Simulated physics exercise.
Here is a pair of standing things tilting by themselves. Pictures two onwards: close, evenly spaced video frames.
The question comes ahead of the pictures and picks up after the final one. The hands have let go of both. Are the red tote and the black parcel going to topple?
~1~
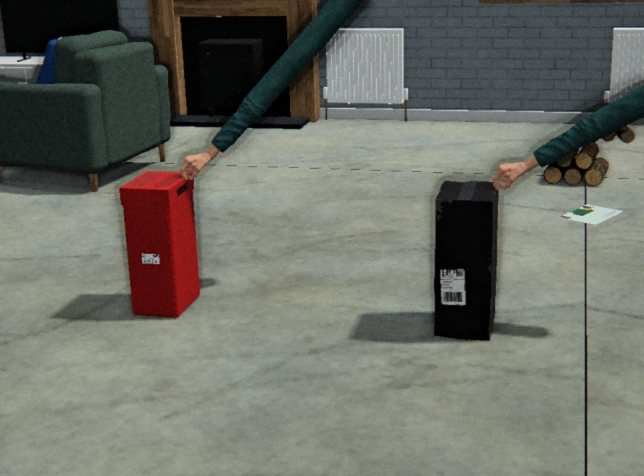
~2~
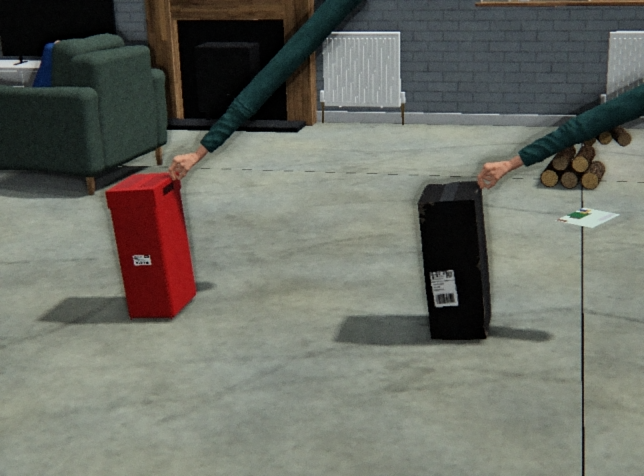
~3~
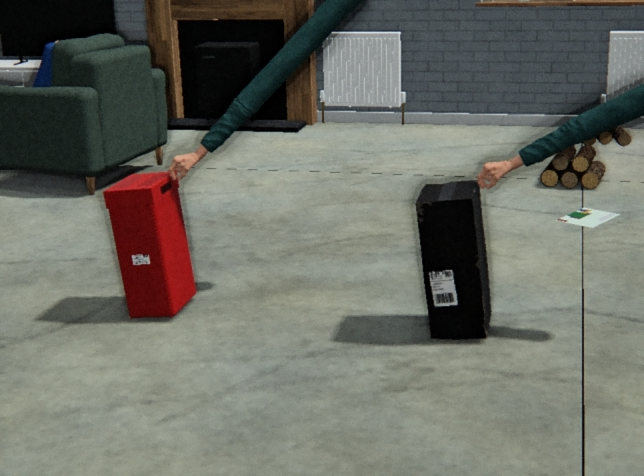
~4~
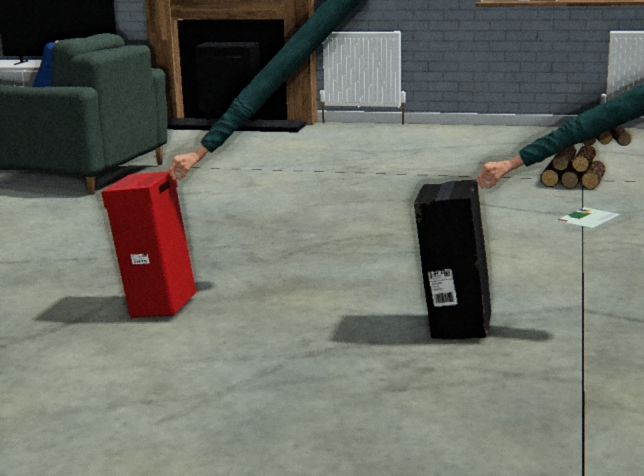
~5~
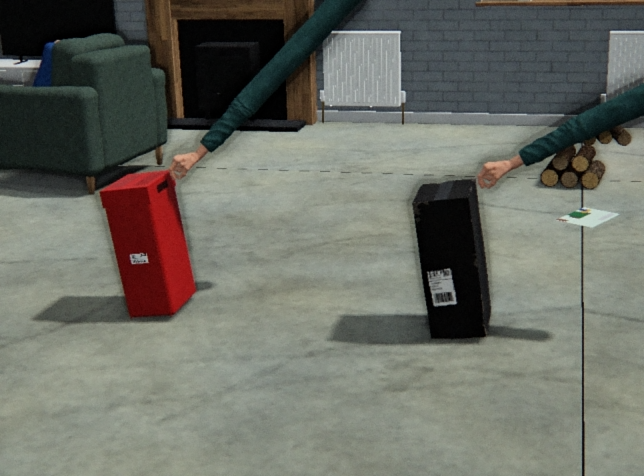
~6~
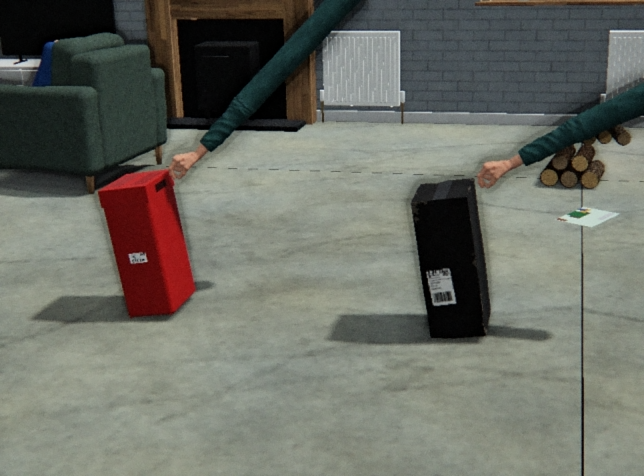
In the end the red tote stays upright, while the black parcel stays upright.
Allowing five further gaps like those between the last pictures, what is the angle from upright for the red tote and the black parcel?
Then you'd see 10° for the first one and 8° for the other.
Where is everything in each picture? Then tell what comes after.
The first frame shows red tote (162, 244) upright; black parcel (467, 259) upright.
The second frame shows red tote (154, 245) 5° off upright; black parcel (456, 260) 6° off upright.
The third frame shows red tote (153, 245) 6° off upright; black parcel (455, 260) 7° off upright.
The fourth frame shows red tote (152, 245) 7° off upright; black parcel (454, 259) 7° off upright.
The fifth frame shows red tote (151, 244) 8° off upright; black parcel (454, 259) 8° off upright.
The sixth frame shows red tote (150, 243) 8° off upright; black parcel (453, 258) 8° off upright.
Then, 0.26 s later than the last frame, red tote 5° off upright near (153, 245); black parcel upright near (464, 262).
Then, 0.54 s later than the last frame, red tote 5° off upright near (164, 245); black parcel upright near (463, 262).
Then, 0.86 s later than the last frame, red tote upright near (157, 246); black parcel upright near (464, 262).
When it is over, the red tote returns to its base, near (159, 247); the black parcel returns to its base, near (463, 262).
